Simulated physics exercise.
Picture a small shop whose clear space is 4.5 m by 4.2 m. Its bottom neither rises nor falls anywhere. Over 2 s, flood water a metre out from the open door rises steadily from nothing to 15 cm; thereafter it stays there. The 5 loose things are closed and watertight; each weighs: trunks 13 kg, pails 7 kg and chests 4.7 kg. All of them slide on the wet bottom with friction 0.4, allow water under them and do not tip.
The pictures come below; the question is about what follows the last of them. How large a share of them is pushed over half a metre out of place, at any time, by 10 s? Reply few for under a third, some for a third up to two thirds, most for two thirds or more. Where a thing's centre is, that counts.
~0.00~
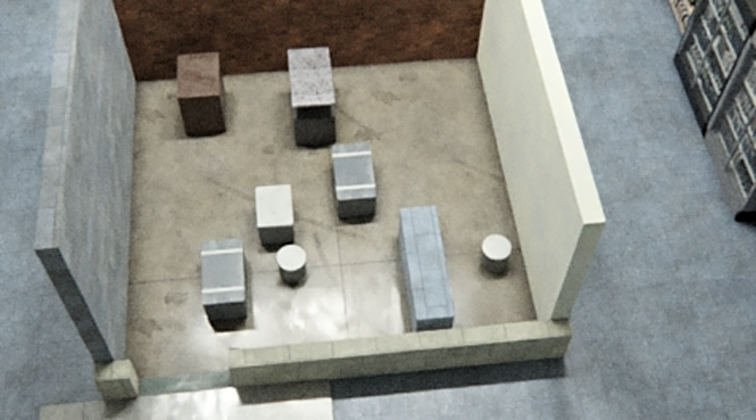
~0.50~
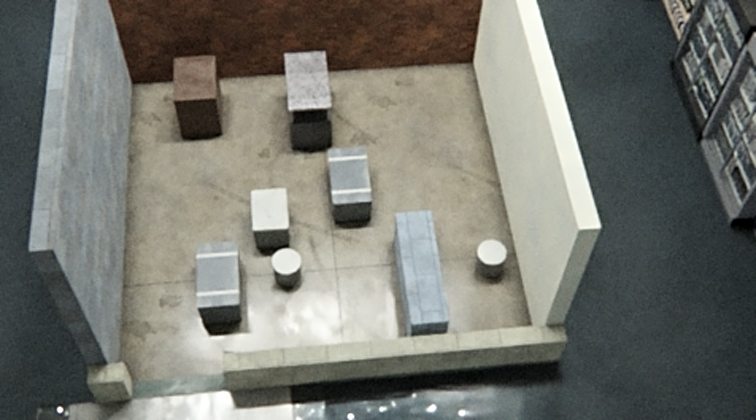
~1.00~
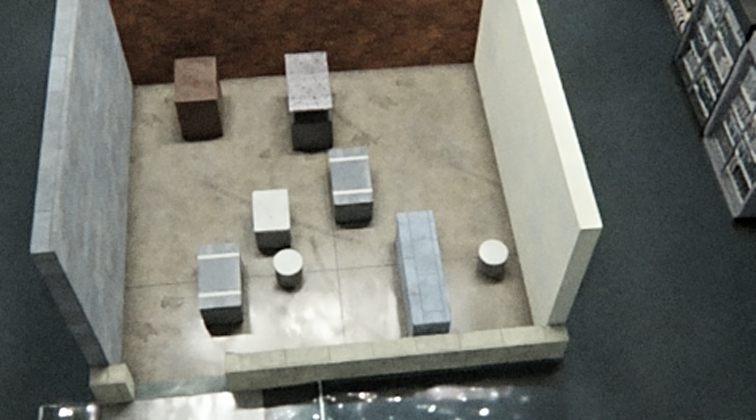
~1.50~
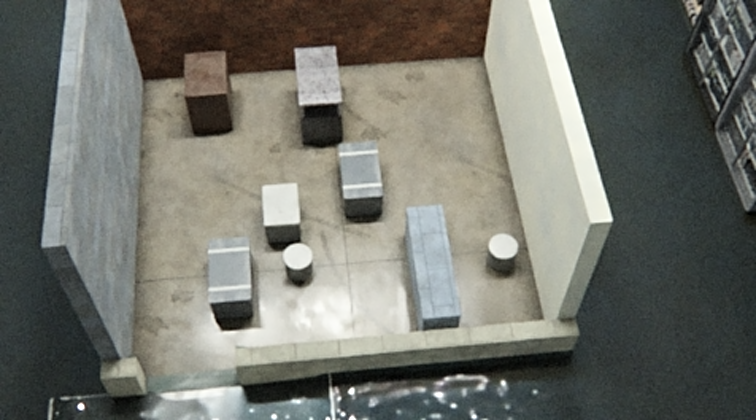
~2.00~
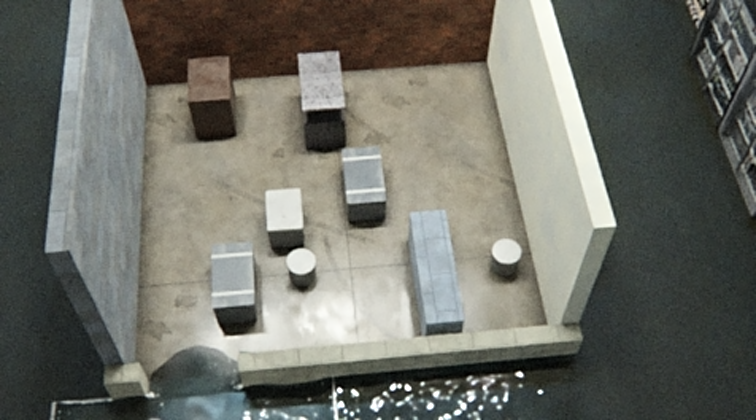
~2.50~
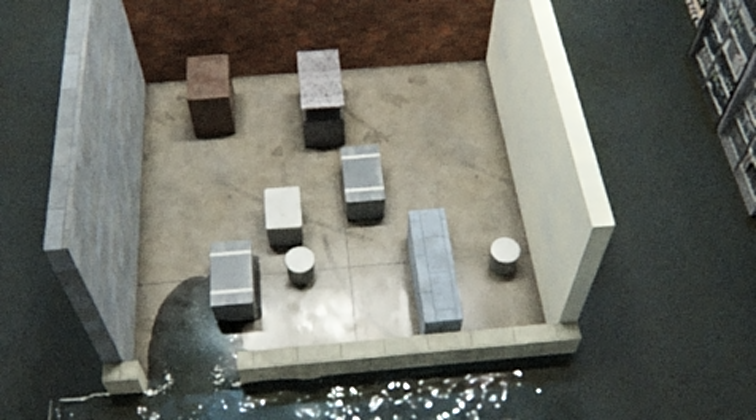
Some.
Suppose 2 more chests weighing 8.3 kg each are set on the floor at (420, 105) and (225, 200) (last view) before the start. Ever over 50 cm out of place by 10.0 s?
The first: Not as far. The second: Farther.
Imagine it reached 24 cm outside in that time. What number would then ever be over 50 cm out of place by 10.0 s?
The count would be 3.
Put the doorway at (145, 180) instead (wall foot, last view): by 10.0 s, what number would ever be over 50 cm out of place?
Result: 2.
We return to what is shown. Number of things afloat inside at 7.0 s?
Total: 1.
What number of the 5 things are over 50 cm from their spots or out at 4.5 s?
At that time I count 1.
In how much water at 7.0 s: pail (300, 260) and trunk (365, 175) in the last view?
About 2 and 1 cm.
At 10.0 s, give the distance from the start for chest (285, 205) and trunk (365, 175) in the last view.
80 cm, 5 cm.
After 3.5 s 0 of 5 are over 50 cm from their spots; 0 afloat.
After 4.5 s 1 of 5 are over 50 cm from their spots; 0 afloat.
After 7.0 s 2 of 5 are over 50 cm from their spots; 1 afloat.
After 10.0 s 2 of 5 are over 50 cm from their spots, and 2 have been at some point; 2 afloat.
